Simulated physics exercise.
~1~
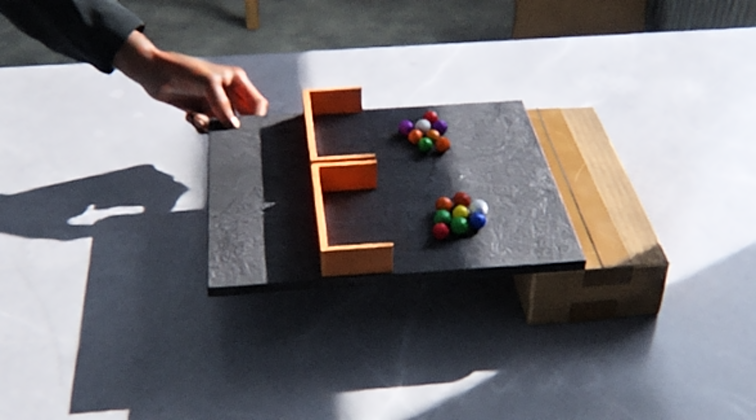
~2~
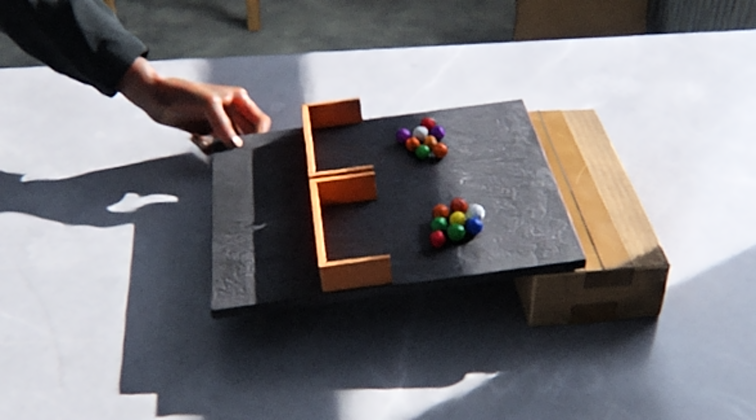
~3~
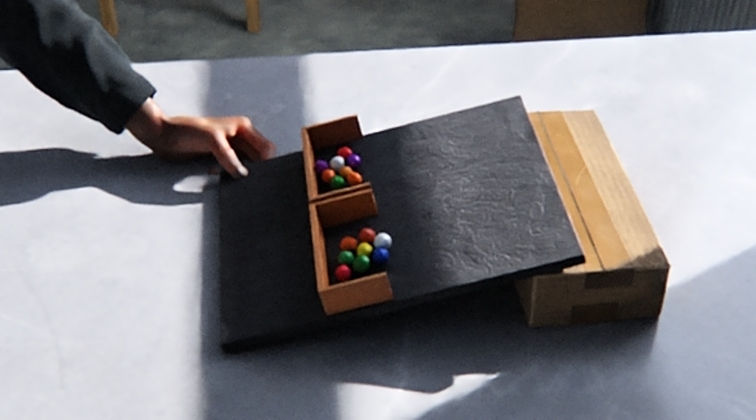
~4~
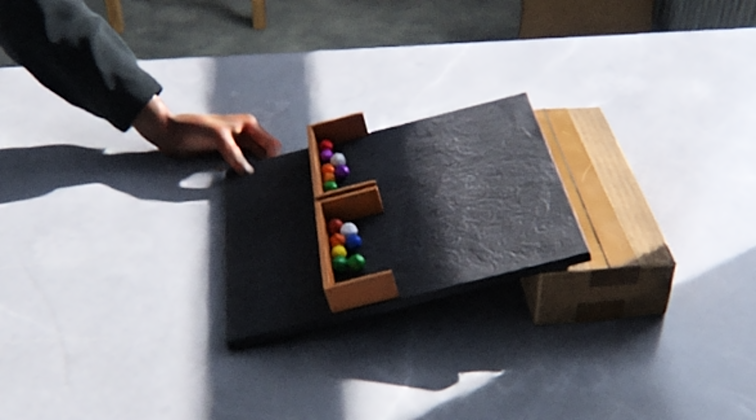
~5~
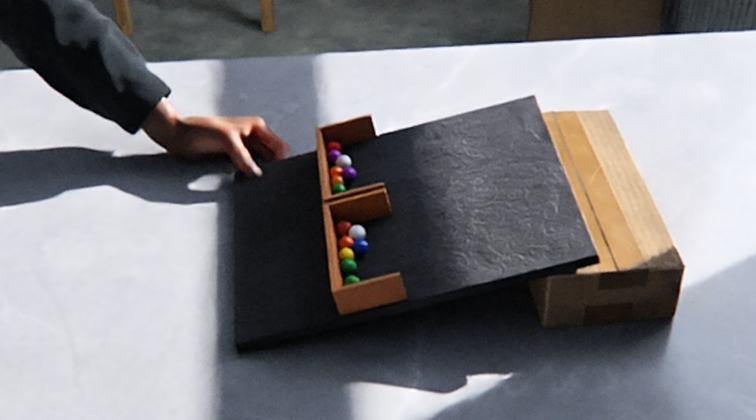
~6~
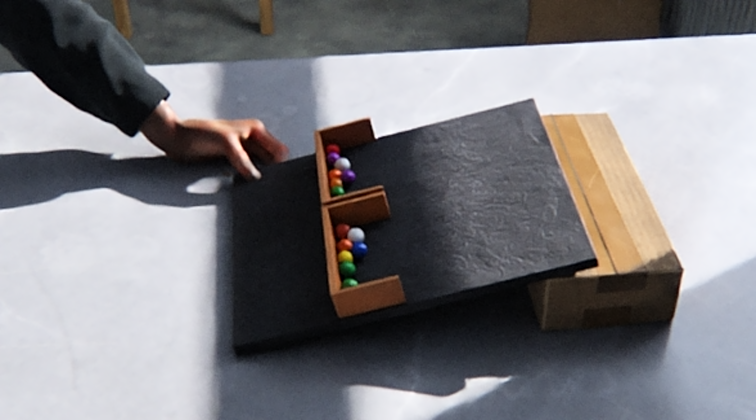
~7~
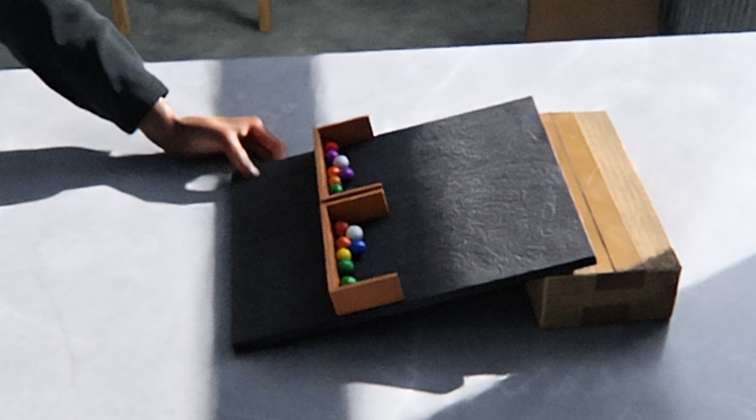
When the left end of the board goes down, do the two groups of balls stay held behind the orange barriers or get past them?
Both groups are held. The near balls and the far balls each come to rest against their own orange barrier.
